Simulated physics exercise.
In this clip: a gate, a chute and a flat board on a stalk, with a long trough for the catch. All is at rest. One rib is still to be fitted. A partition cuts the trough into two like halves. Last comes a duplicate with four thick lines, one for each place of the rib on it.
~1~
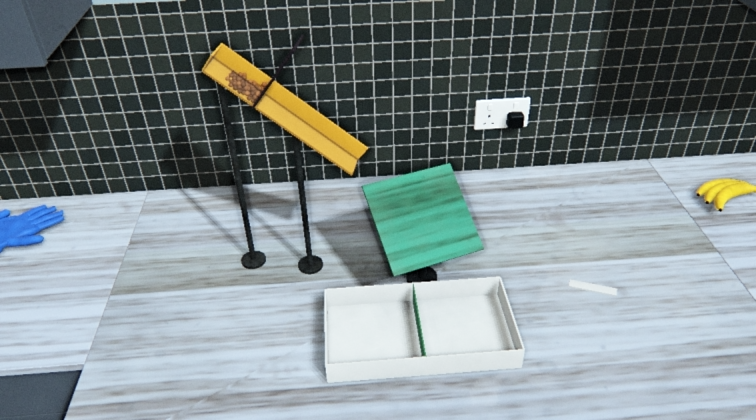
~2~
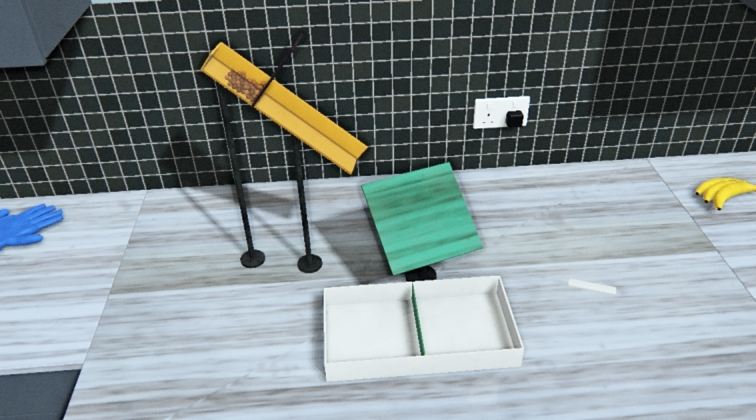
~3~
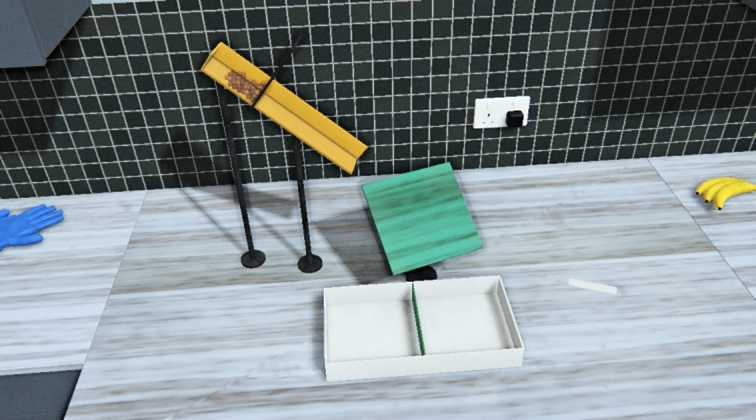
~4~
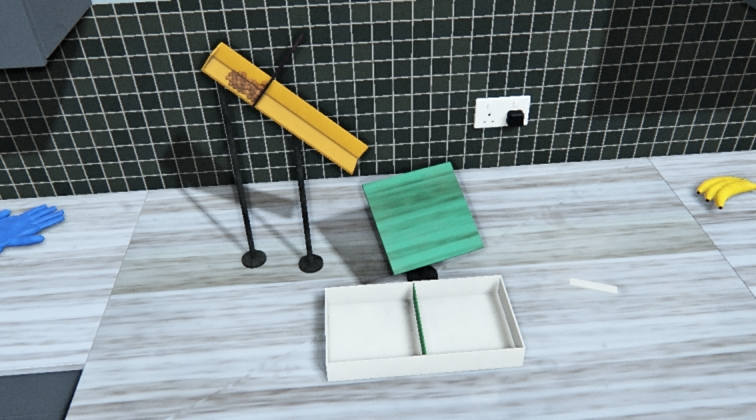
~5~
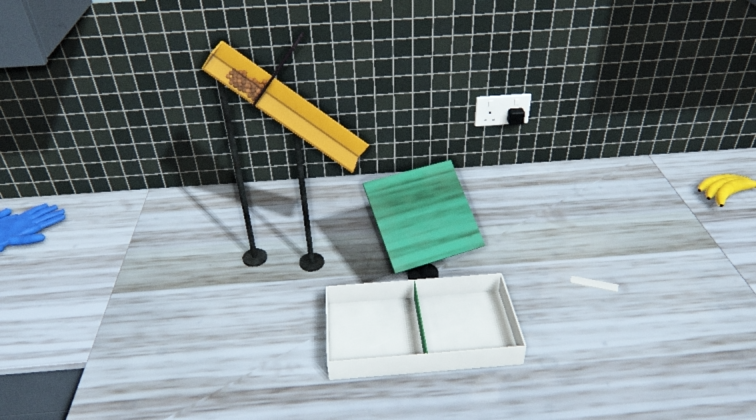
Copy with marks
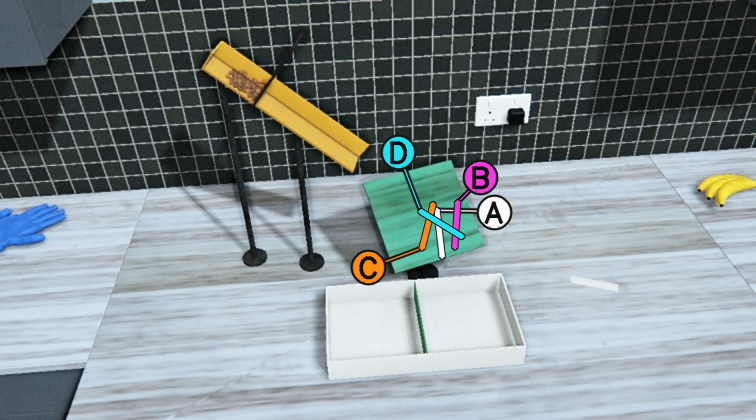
A tilted yellow chute holding small brown balls stands motionless above a slanted green board and a white divided tray.
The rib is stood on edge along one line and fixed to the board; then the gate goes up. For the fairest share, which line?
The best line is C.
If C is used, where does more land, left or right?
Left.
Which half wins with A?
Right.
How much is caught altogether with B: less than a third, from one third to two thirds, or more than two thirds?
More than two thirds.
On the marked copy, line A from (437, 210) to (442, 256); line B from (457, 202) to (454, 247); line C from (433, 204) to (422, 247); line D from (420, 211) to (461, 236).
With A, of what is caught, none in the left half, all in the right.
With B, of what is caught, a stray few in the left half, nearly all in the right.
With C, of what is caught, about two thirds in the left half, about a third in the right.
With D, of what is caught, none in the left half, all in the right.
